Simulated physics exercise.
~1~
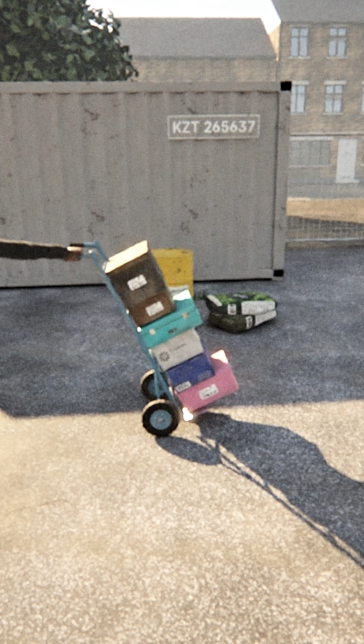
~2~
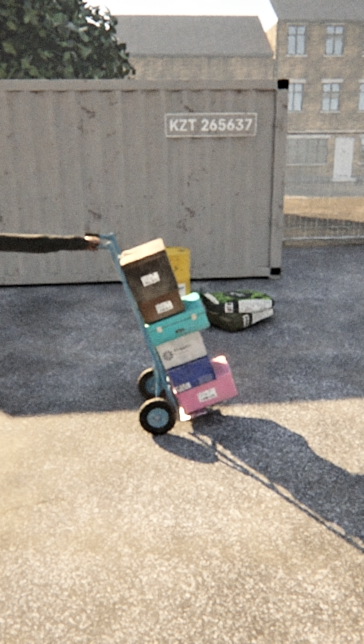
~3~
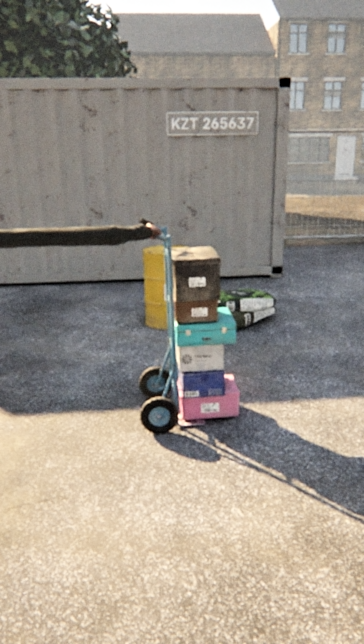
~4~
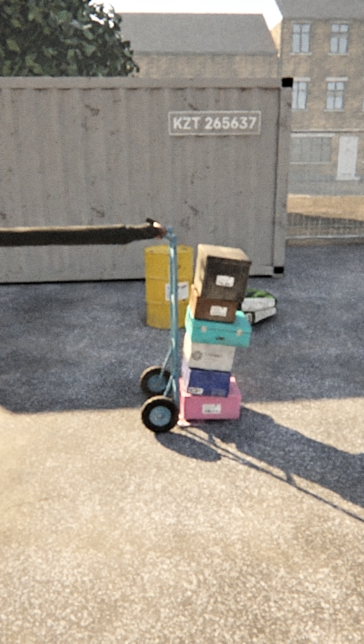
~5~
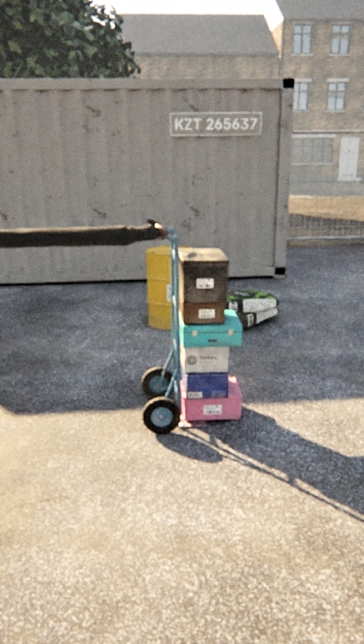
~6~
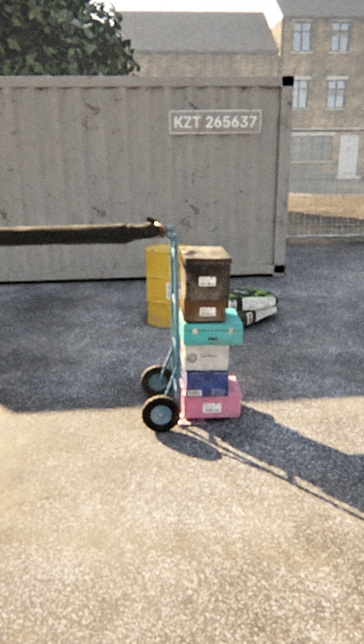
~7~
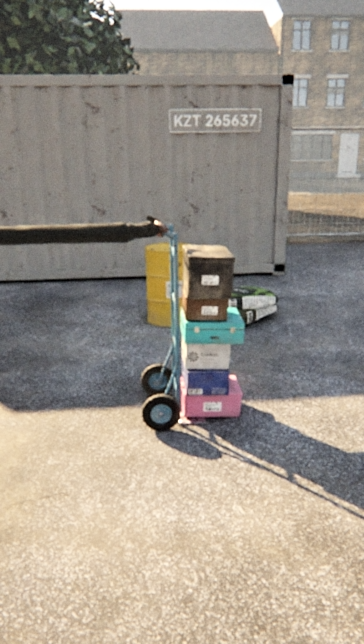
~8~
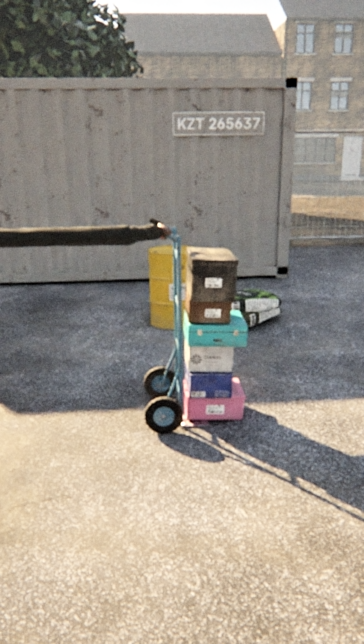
A blue hand truck stacked with colourful boxes and totes was tipped upright by an outstretched arm in a yard, and the load rocked forward, then settled back, ending neatly stacked beside the yellow barrel with nothing fallen off.
